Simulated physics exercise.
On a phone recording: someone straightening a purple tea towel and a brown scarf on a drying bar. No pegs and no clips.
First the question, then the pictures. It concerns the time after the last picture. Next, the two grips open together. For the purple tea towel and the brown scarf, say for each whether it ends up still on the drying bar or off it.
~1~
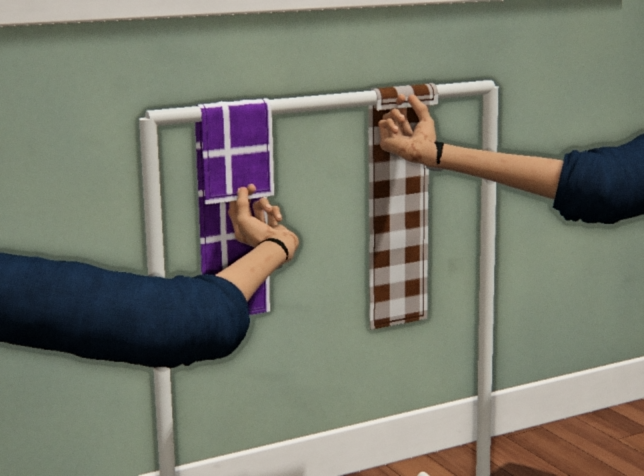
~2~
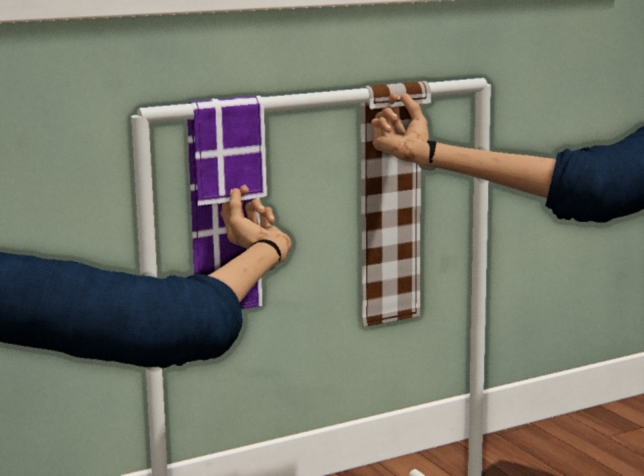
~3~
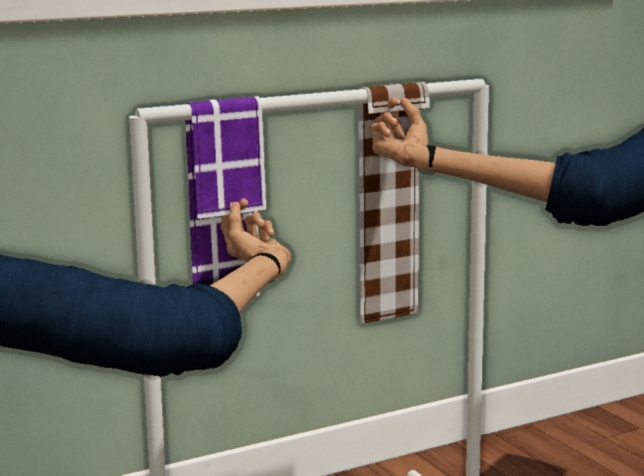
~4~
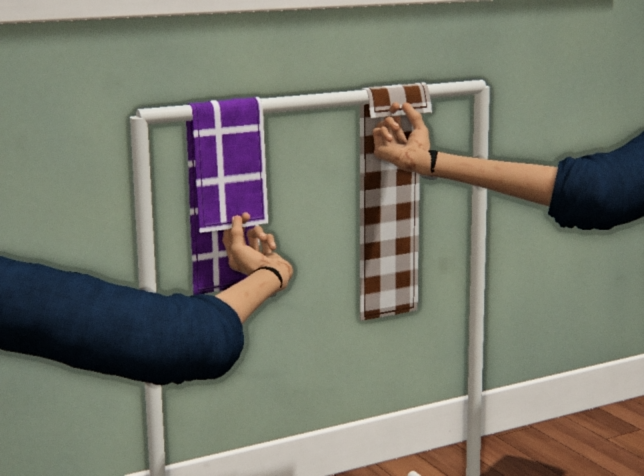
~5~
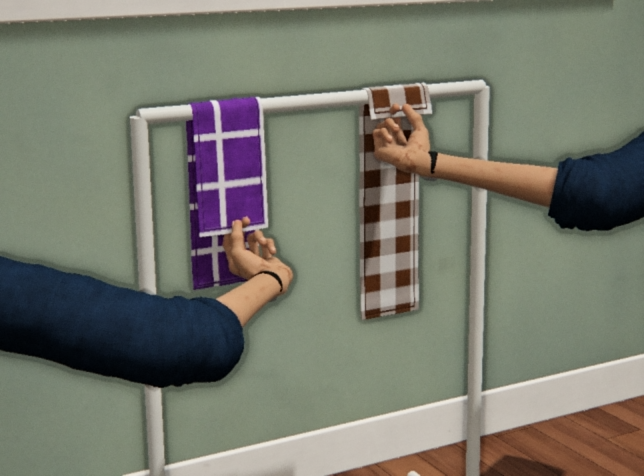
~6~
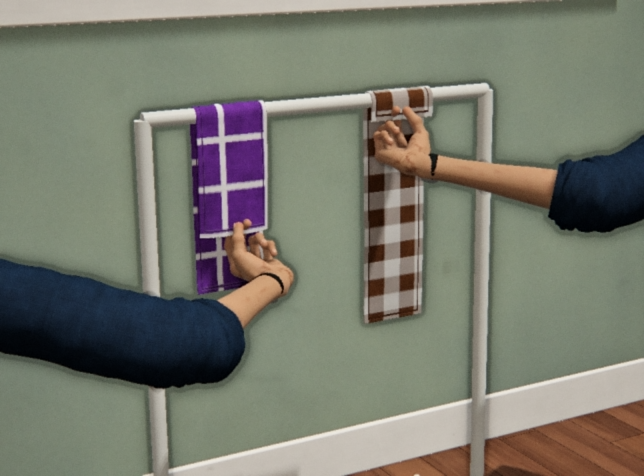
Purple tea towel: Still on; brown scarf: Off.
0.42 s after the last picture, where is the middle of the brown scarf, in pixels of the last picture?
Position at that time: (391, 414).
Then, 0.42 s on from there, tea towel as it was left; scarf clear of the rail and dropping near (391, 414).
Then, 0.70 s on from there, tea towel as it was left; scarf in a heap on the floor.
In the end, tea towel as it was left; scarf in a heap on the floor. The purple tea towel stays on and the brown scarf slips to the floor.
